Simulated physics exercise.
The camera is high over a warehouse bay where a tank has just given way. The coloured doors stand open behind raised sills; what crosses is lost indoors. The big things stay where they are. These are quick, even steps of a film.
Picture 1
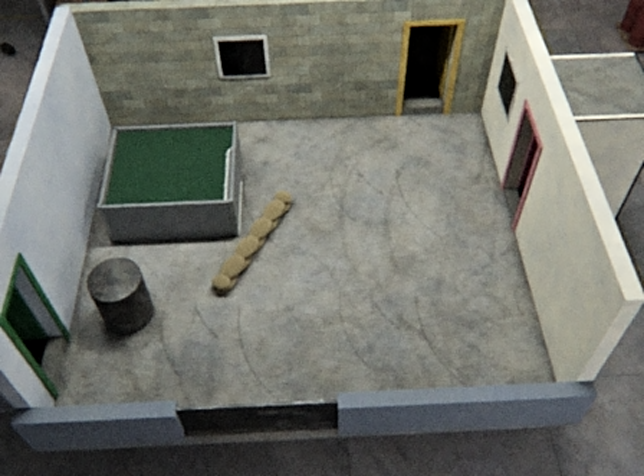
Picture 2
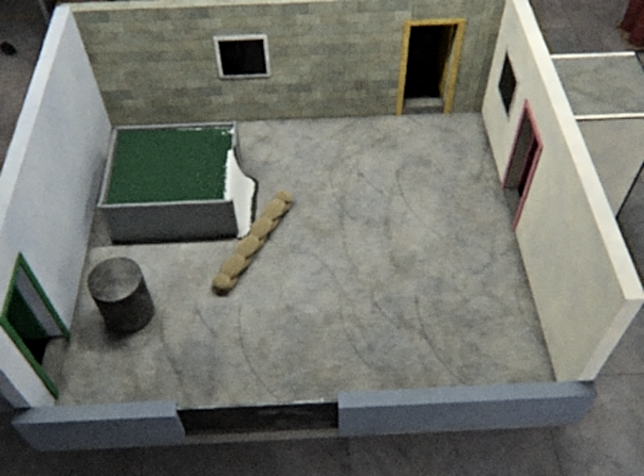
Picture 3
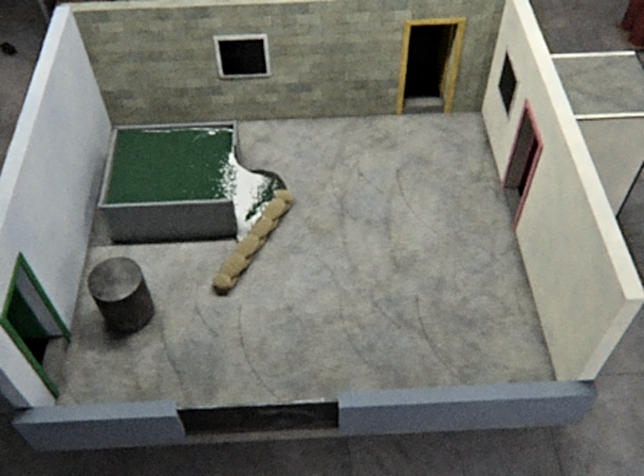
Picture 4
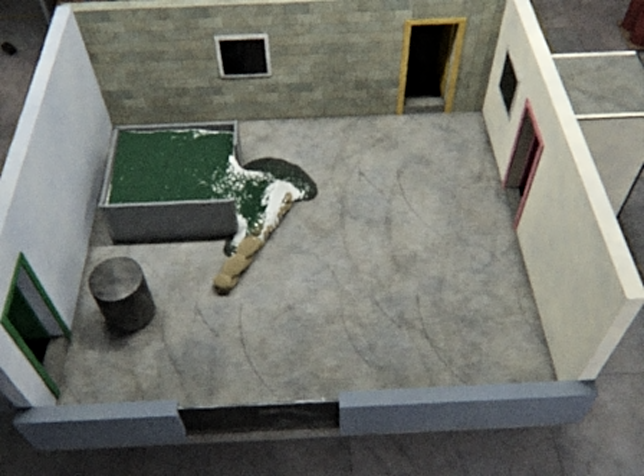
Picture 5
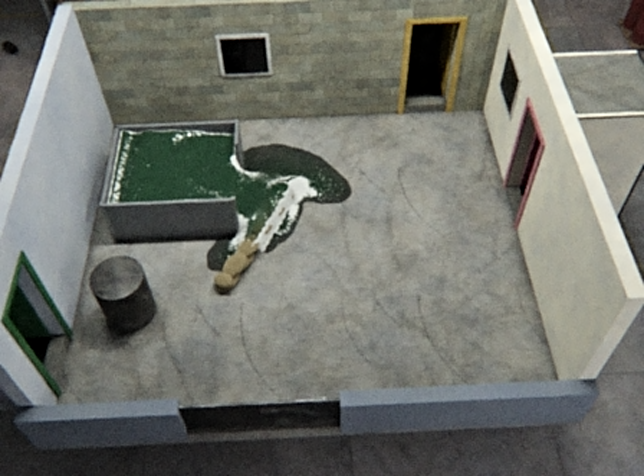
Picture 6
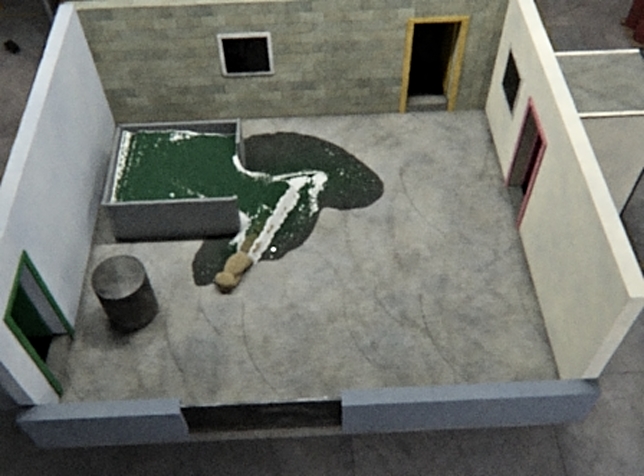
Dark green water with white foam pours through the open right side of a grey rectangular tank, washes over a slanting row of tan sacks and spreads rightward and forward across the floor. The high view looks down into a roofless grey room with a block back wall and yellow, red and green doorways. A dark cylinder stands still at left while the camera barely shifts.
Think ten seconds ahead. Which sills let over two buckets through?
The green door holds within the limit; the yellow door holds within the limit; the pink door floods.
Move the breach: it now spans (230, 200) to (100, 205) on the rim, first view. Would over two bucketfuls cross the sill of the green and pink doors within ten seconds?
Then: The green door floods; the pink door keeps below it.
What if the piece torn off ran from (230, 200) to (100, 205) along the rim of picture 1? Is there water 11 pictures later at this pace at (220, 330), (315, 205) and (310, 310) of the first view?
In turn: Flooded, clear, covered.
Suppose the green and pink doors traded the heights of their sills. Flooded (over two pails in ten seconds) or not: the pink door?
My reading: The pink door lets less in.
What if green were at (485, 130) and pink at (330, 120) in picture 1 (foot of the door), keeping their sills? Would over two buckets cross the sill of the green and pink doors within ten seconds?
Then: Green door is over; pink door floods.
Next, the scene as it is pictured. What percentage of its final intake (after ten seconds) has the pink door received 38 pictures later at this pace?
Some 100 per cent.
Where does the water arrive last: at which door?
It is the green one.
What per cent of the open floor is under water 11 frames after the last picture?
Roughly 65 per cent.
A moment on, water covers 35 % of the floor; the green door not reached, the yellow door not reached, the pink door not reached.
Next, water covers 65 % of the floor; the green door not reached, the yellow door wet at the sill, nothing in, the pink door under two buckets in.
Then, water covers 75 % of the floor; the green door not reached, the yellow door wet at the sill, nothing in, the pink door over two buckets in.
Later, water covers 90 % of the floor; the green door wet at the sill, nothing in, the yellow door under two buckets in, the pink door over two buckets in.
In the end, water covers 95 % of the floor; the green door wet at the sill, nothing in, the yellow door under two buckets in, the pink door over two buckets in.
